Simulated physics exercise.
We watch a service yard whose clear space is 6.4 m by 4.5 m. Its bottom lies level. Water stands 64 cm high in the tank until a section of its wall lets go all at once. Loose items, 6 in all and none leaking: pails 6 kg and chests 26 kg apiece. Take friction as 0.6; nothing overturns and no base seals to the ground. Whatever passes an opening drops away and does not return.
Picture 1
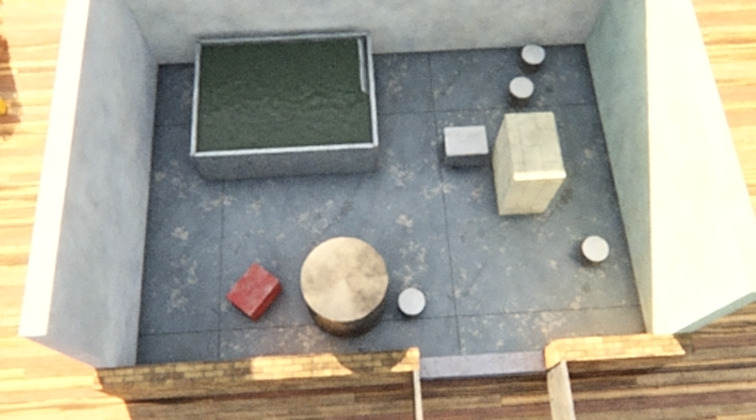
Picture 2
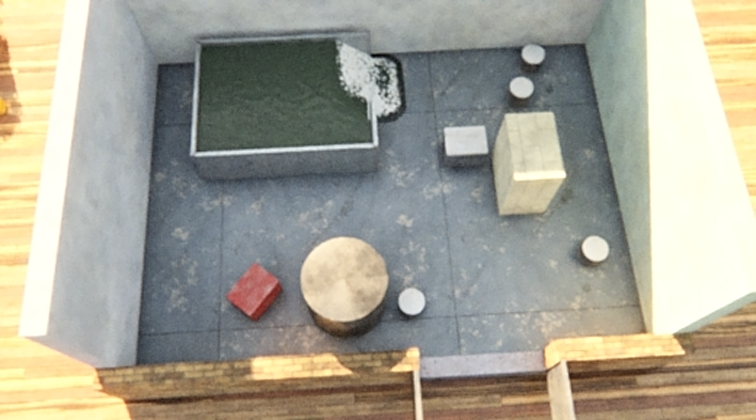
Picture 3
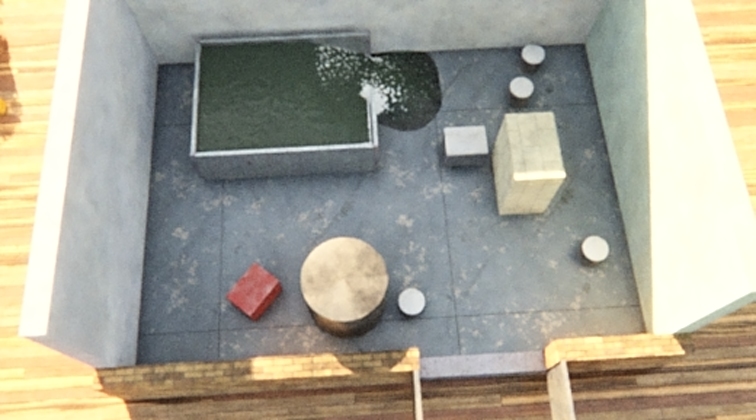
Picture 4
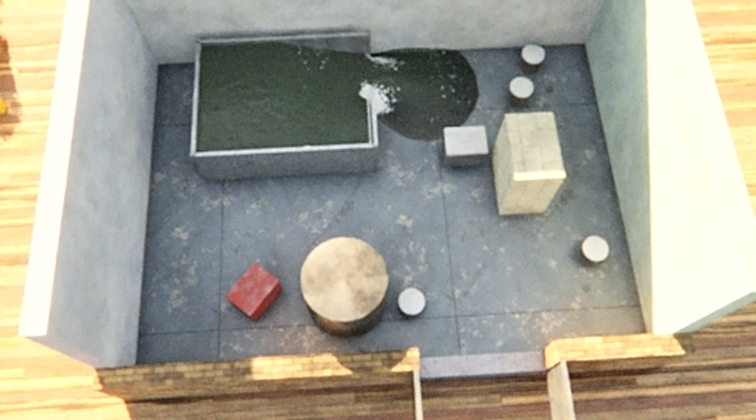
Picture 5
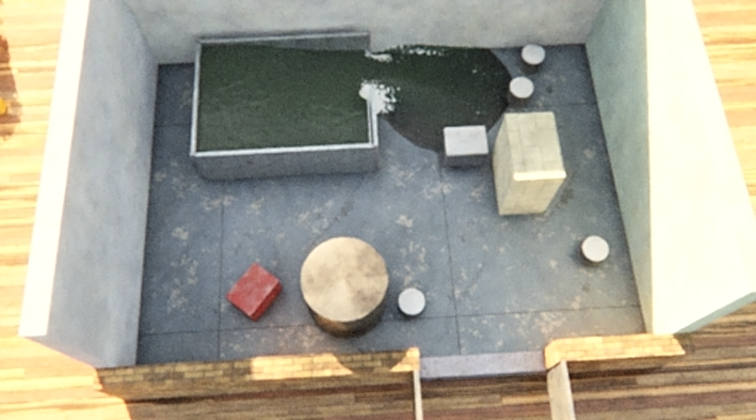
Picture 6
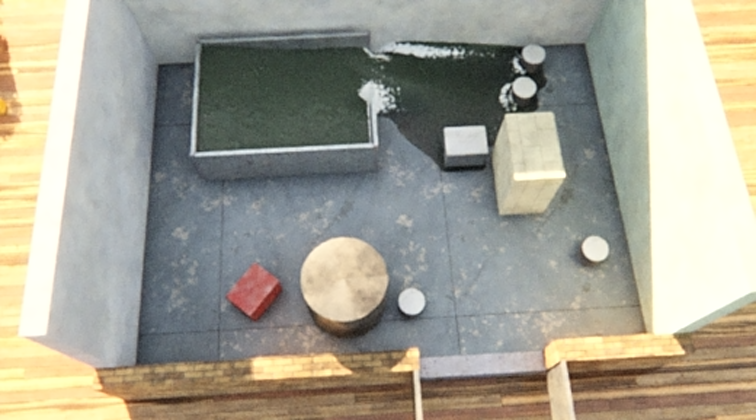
Dark water pours from the tank's right side and spreads across the floor around pale objects.
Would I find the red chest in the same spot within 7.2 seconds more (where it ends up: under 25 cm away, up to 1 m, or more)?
Red chest barely shifts.
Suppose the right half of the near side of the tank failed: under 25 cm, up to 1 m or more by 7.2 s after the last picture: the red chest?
In that case the red chest gets carried off.
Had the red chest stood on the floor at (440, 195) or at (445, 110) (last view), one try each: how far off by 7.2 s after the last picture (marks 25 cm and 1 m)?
In that order: It stays put; it travels far.
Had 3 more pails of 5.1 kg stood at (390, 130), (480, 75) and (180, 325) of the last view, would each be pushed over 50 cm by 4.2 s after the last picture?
In that order: Under, over, under.
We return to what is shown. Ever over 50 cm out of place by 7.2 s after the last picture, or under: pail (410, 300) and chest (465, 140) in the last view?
In that order: More, short of it.
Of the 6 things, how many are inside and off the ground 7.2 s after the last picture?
At that moment 0.
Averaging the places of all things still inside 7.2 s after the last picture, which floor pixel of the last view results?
At about (359, 234).
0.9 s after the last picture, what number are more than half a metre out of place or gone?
I count 2.
Then, 0.9 s after the last picture the red chest is near (252, 289), 0.0 m from its start, aground; 0 of 6 are out; 2 afloat.
Then, 2.8 s after the last picture the red chest is near (252, 289), 0.0 m from its start, aground; 0 of 6 are out; 3 afloat.
Then, 4.8 s after the last picture the red chest is near (252, 289), 0.0 m from its start, aground; 0 of 6 are out; 1 afloat.
Then, 7.2 s after the last picture the red chest is near (252, 289), 0.0 m from its start, aground; 1 of 6 are out; 0 afloat.
